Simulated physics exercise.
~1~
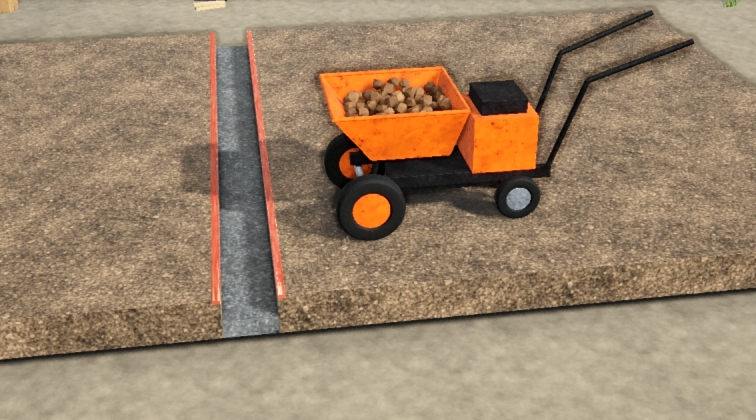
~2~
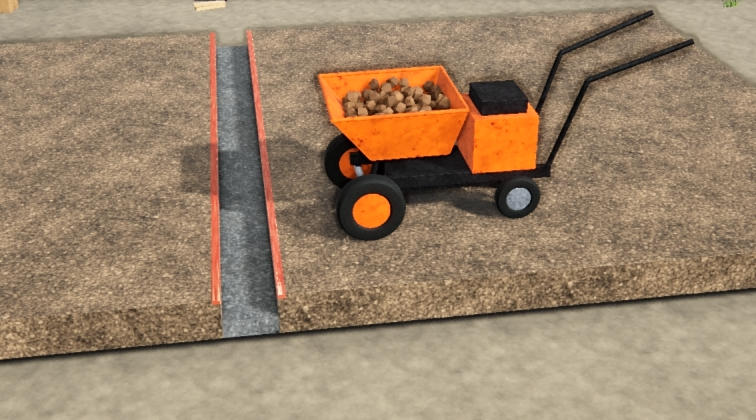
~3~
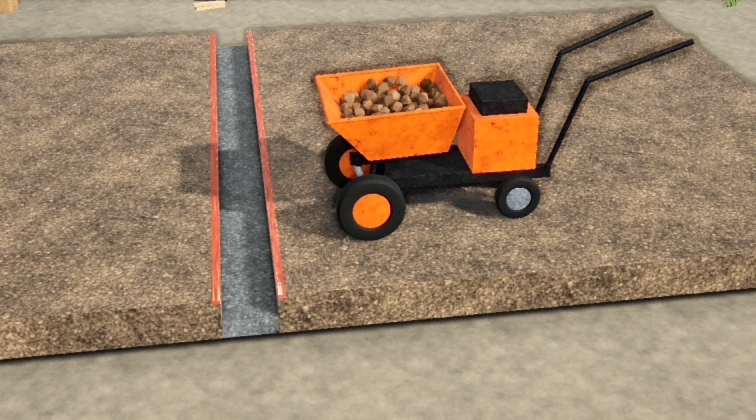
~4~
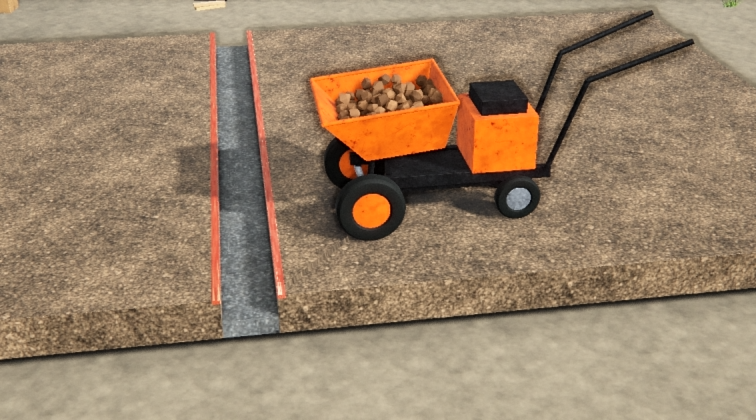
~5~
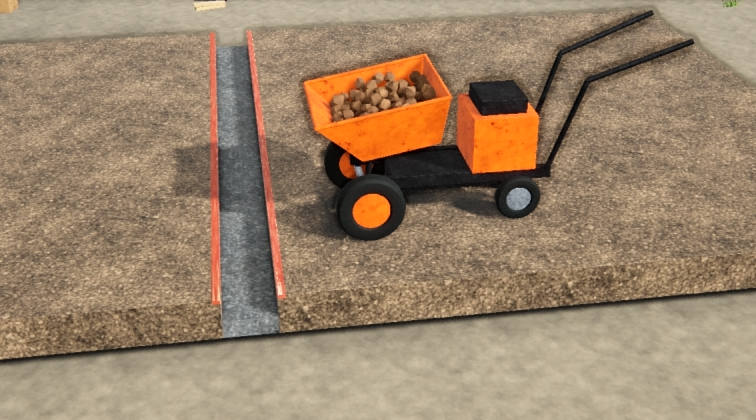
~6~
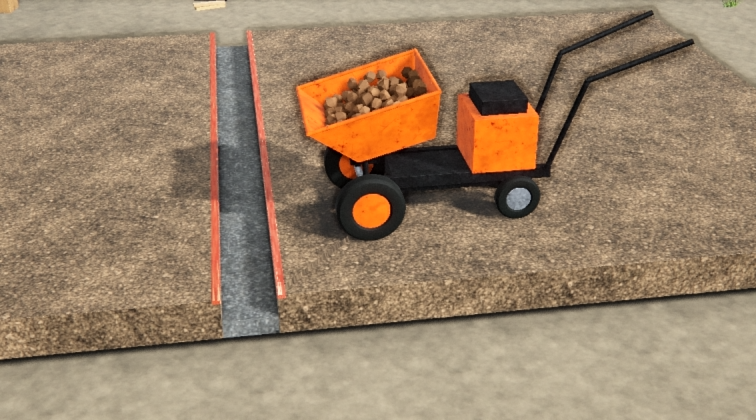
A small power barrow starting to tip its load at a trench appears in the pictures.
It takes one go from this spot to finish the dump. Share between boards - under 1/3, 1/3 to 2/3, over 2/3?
What ends in the trench is going to be above two-thirds of the load.
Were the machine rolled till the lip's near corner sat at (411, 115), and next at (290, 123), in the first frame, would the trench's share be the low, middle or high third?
The first stop gives under a third, while the second gives less than a third.
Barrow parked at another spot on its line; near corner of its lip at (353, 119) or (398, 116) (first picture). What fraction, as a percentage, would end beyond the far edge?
The first position yields around 0 per cent; the second yields around 0 per cent.
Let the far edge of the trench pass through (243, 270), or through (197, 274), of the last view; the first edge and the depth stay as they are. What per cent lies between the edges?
In order: Some 30 per cent, then some 90 per cent.
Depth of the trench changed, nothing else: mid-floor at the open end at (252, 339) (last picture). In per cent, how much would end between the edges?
90 %.
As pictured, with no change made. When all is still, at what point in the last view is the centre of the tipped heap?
The centre comes to rest close to (239, 230).
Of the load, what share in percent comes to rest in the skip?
10 %, about.
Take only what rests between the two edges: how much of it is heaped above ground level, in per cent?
About 25 %.
Just after the last frame, skip tipped steeply; every one in the skip.
A moment on, skip tipped right over; roughly two thirds in the skip; roughly a quarter in or heaped over the trench; just a few falling.
Further on, skip tipped right over; about a tenth in the skip; the larger part in or heaped over the trench; about a tenth beyond it.
When it is over, skip tipped right over; about a tenth in the skip; the larger part in or heaped over the trench; about a tenth beyond it.
